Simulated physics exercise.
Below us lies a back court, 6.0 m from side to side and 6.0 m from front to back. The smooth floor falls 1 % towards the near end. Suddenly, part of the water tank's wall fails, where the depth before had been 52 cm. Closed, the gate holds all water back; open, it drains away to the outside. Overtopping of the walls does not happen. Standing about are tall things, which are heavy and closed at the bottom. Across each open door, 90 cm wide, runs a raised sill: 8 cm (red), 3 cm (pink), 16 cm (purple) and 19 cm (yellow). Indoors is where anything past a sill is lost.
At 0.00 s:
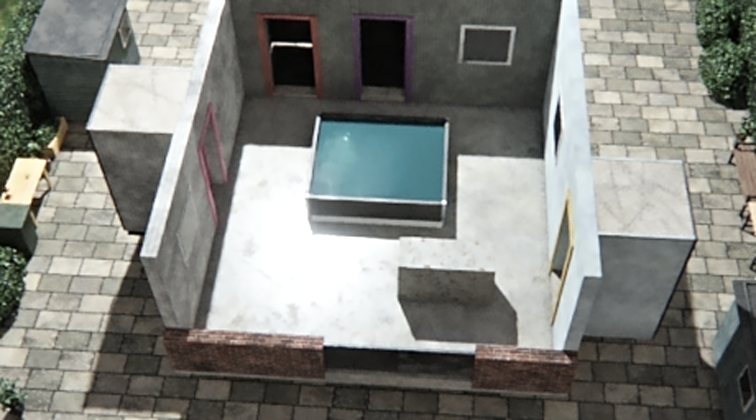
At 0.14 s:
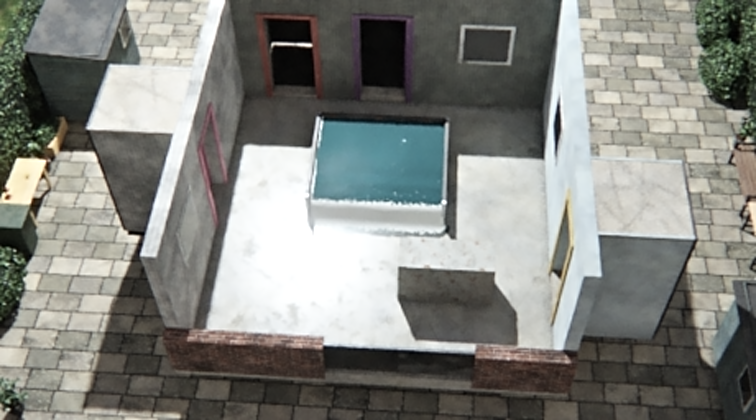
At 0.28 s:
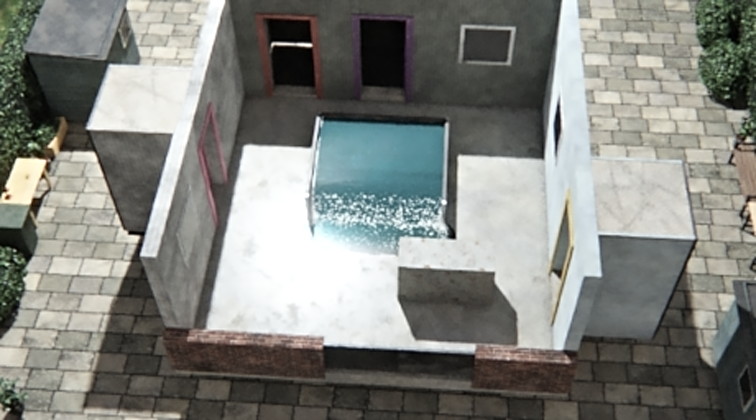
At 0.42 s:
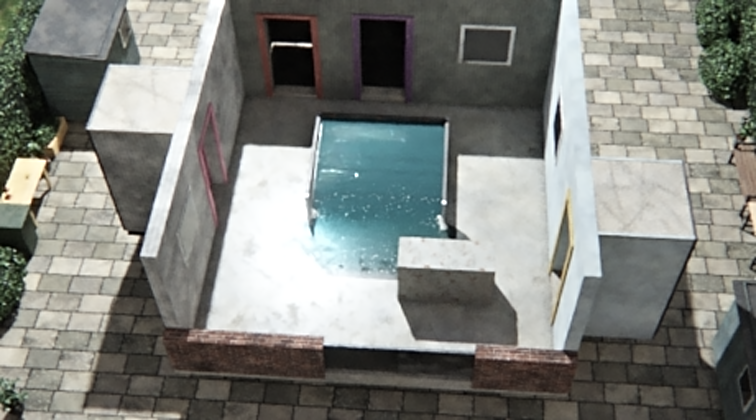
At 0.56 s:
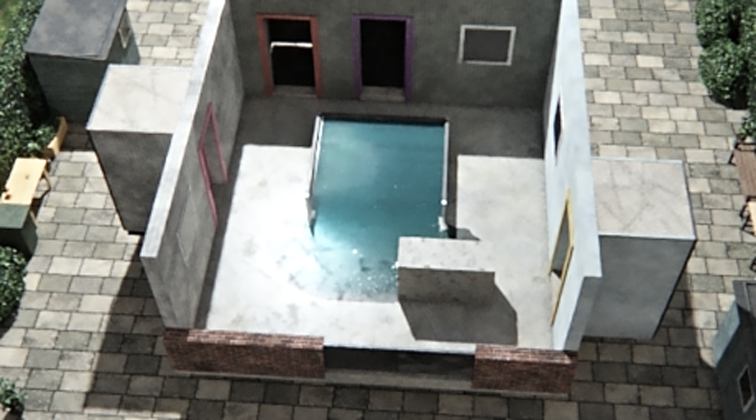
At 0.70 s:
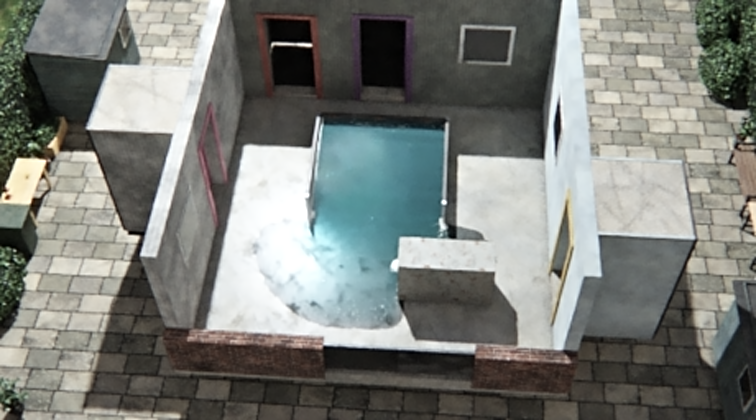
Water poured out of the near side of a raised tank in a grey-walled courtyard, spreading across the pale floor toward the viewer, passing beside a low block and fanning out to the left.
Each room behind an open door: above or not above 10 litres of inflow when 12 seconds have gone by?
Result: Red door: Limit broken, pink door: Limit broken, purple door: Limit unbroken, yellow door: Limit unbroken.
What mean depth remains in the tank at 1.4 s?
28 cm.
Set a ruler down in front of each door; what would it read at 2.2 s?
Measured in centimetres, the red door gives 0, the pink door 0, the purple door 0 and the yellow door 13.
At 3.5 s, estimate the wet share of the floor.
Wet share: About 65 %.
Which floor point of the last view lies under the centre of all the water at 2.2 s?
The water is centred near (369, 254).
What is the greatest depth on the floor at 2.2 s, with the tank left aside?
38 cm or so.
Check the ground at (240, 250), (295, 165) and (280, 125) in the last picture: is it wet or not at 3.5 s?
Listed in sequence, the spots are drenched, bone dry and bone dry.
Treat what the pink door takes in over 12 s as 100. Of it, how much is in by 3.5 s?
Share: ~ 0 %.
After 1.4 s water covers 35 % of the floor and is deepest (38 cm) near (341, 360); red door not reached, pink door not reached, purple door not reached, yellow door not reached.
After 2.2 s water covers 45 % of the floor and is deepest (38 cm) near (190, 351); red door not reached, pink door not reached, purple door not reached, yellow door 13 cm at the sill, 0 L in.
After 3.5 s water covers 65 % of the floor and is deepest (34 cm) near (190, 351); red door not reached, pink door 3 cm at the sill, 0 L in, purple door not reached, yellow door 11 cm at the sill, 0 L in.
After 7.0 s water covers 100 % of the floor and is deepest (16 cm) near (406, 364); red door 13 cm at the sill, 49 L in, pink door 5 cm at the sill, 10 L in, purple door 8 cm at the sill, 0 L in, yellow door 10 cm at the sill, 0 L in.
After 12.0 s water covers 95 % of the floor and is deepest (11 cm) near (209, 262); red door 6 cm at the sill, 67 L in, pink door 9 cm at the sill, 44 L in, purple door 7 cm at the sill, 0 L in, yellow door 6 cm at the sill, 0 L in.
